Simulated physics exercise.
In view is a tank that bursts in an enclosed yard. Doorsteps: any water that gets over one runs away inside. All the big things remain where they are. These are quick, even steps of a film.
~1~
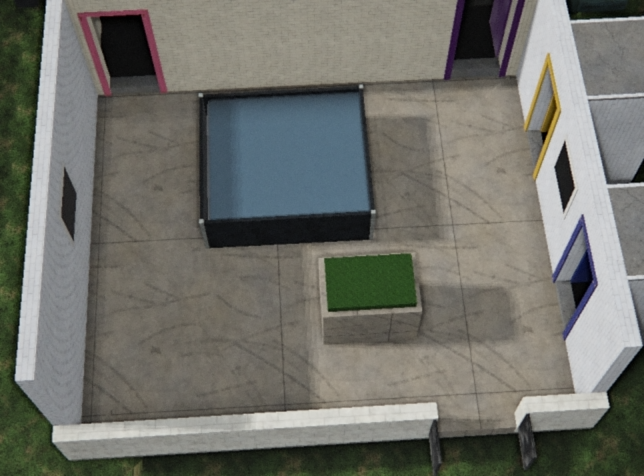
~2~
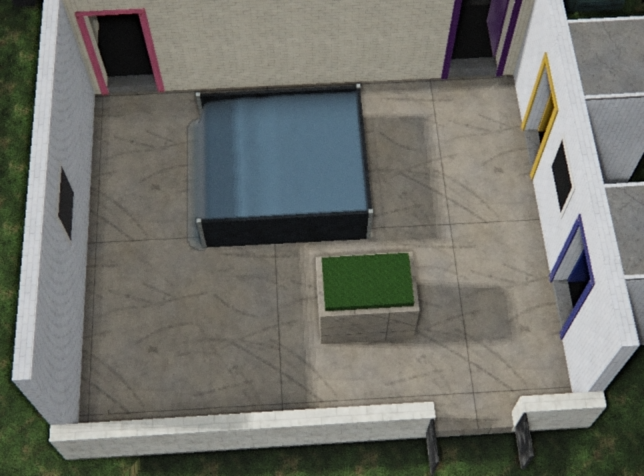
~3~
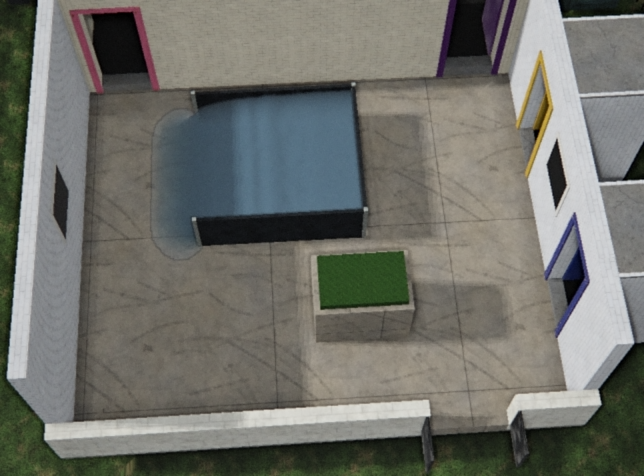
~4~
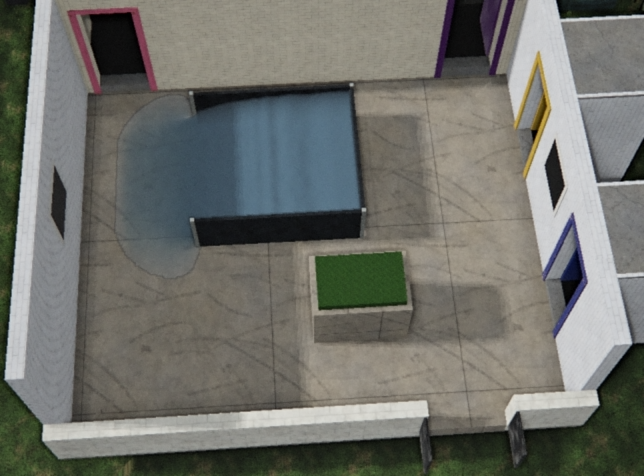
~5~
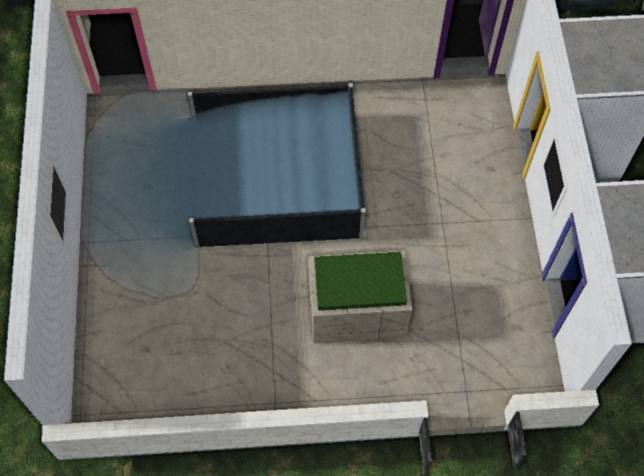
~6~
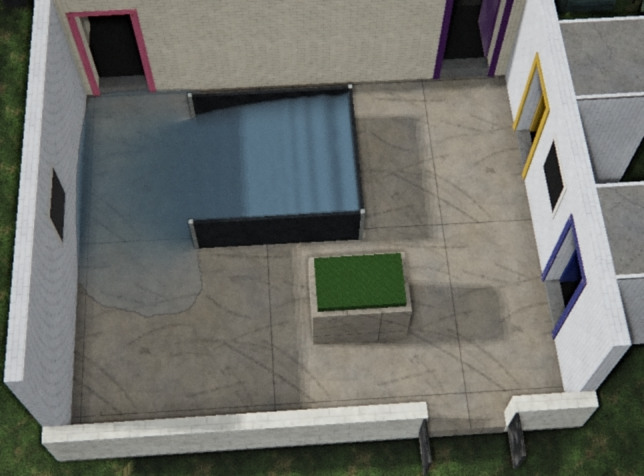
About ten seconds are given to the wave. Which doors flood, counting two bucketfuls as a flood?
The pink door will top two buckets; the blue door will top two buckets; the purple door will not top two buckets; the yellow door will top two buckets.
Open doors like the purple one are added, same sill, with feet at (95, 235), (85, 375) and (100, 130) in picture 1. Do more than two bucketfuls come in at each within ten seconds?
The first new doorway tops it, the second comes up short, the third tops it.
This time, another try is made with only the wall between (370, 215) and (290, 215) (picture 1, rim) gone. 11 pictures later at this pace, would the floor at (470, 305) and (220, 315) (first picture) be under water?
Note: Point one inundated; point two inundated.
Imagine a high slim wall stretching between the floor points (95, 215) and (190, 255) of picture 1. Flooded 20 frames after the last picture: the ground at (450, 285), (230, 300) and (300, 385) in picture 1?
In order: Untouched, soaked, soaked.
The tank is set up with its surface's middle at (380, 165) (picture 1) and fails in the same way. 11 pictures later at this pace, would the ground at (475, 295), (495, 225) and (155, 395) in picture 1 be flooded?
First spot bare, second bare, third swamped.
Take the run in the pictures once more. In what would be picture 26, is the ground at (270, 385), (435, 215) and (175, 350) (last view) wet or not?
Result, in the order given: Wetted / not wetted / wetted.
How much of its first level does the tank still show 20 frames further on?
That would be roughly 24 per cent.
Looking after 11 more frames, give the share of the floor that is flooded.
About 30 %.
A moment on, water covers 20 % of the floor; the pink door under two buckets in, the blue door not reached, the purple door not reached, the yellow door not reached.
Next, water covers 30 % of the floor; the pink door far over two buckets in, the blue door not reached, the purple door not reached, the yellow door not reached.
Then, water covers 50 % of the floor; the pink door far over two buckets in, the blue door not reached, the purple door not reached, the yellow door not reached.
Later, water covers 80 % of the floor; the pink door far over two buckets in, the blue door over two buckets in, the purple door wet at the sill, nothing in, the yellow door under two buckets in.
In the end, water covers 100 % of the floor; the pink door far over two buckets in, the blue door far over two buckets in, the purple door wet at the sill, nothing in, the yellow door over two buckets in.
